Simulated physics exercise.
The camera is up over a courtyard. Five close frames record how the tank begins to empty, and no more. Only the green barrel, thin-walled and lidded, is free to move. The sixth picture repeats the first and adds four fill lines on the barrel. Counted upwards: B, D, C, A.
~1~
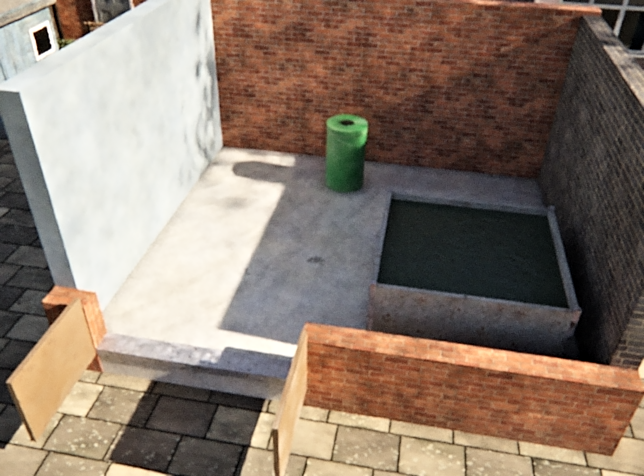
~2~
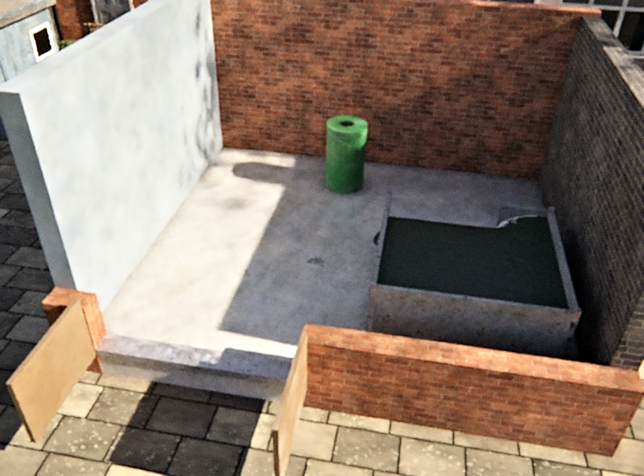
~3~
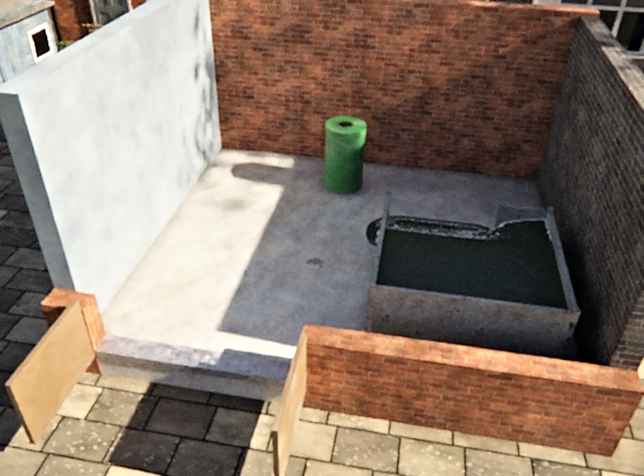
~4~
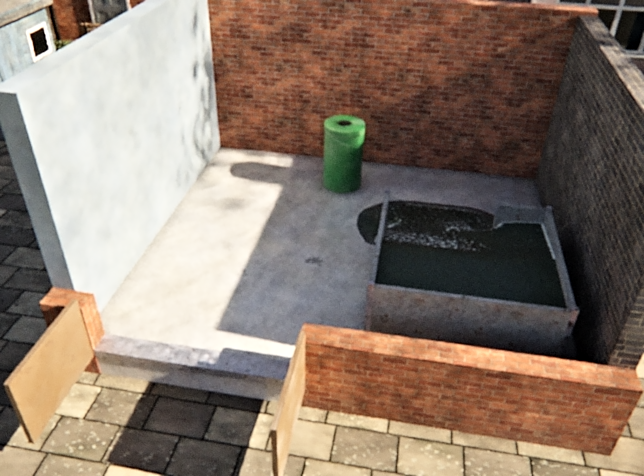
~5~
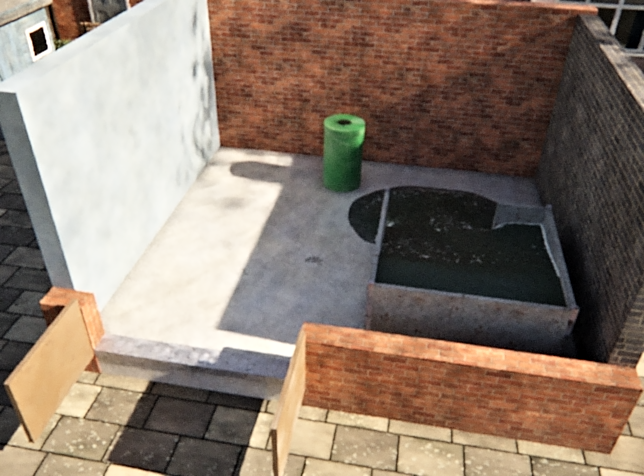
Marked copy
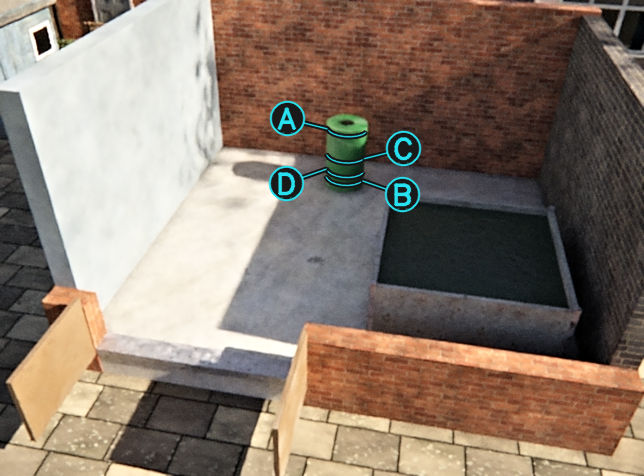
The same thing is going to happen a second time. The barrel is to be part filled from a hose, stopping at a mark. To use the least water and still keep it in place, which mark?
It is C.
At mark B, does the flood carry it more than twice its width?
Yes.
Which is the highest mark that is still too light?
That is mark D.
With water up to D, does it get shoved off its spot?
Yes.
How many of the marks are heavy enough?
Two of them.
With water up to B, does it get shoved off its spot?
Yes, it does.
In cyan, A at (344, 136); B at (342, 185); C at (343, 162); D at (342, 177); from the bottom up B, D, C, A.
If A is chosen, it does not move.
If B is chosen, it is pushed about 6 times its own width away.
If C is chosen, it does not move.
If D is chosen, it is pushed about its own width away.
